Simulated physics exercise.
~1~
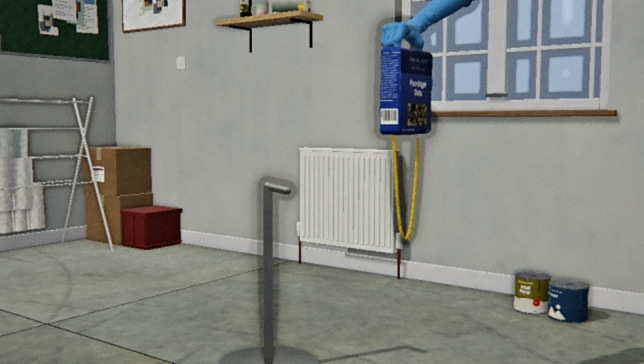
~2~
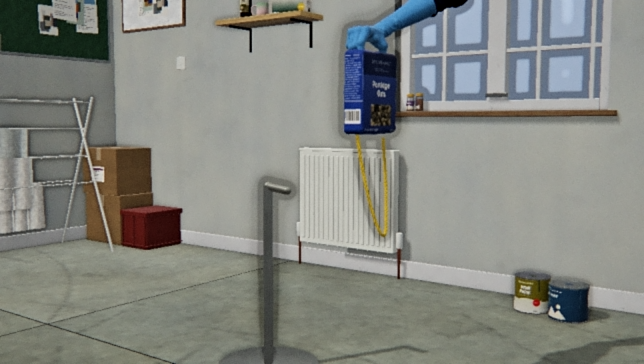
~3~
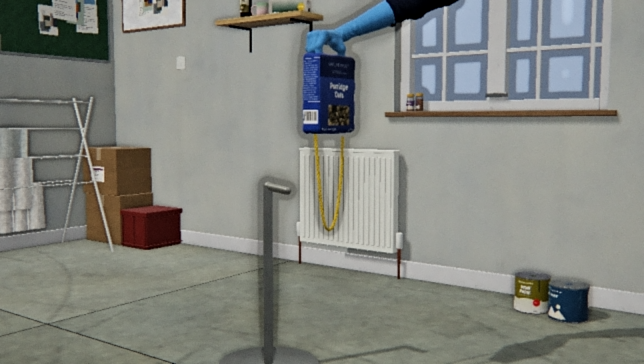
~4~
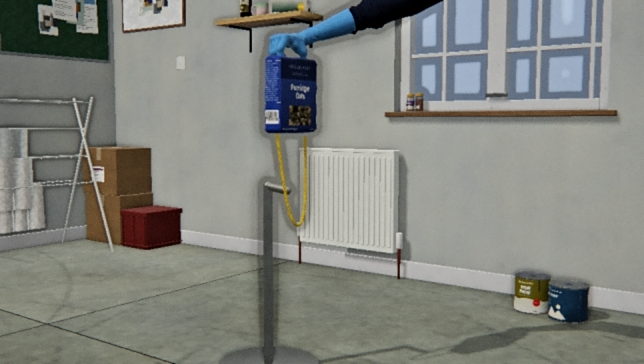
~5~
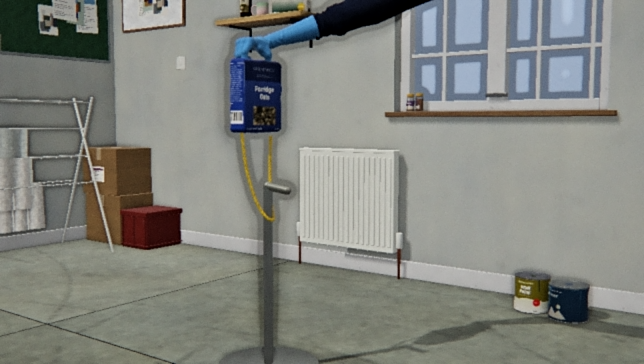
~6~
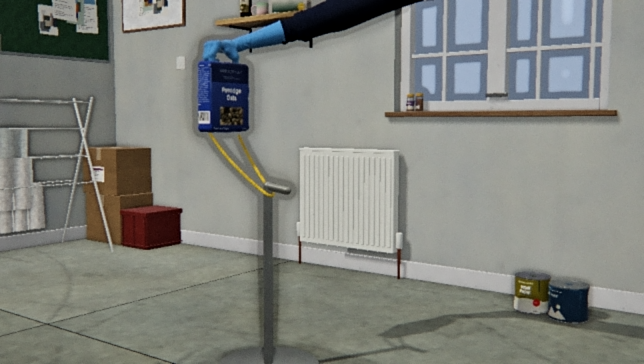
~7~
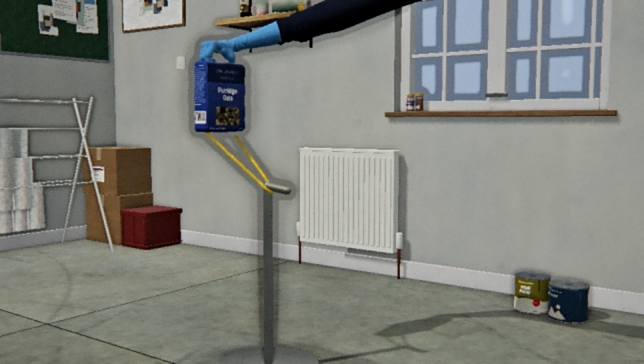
In a grey room, a gloved hand carries a blue bag left until its dangling cord snags on a post.
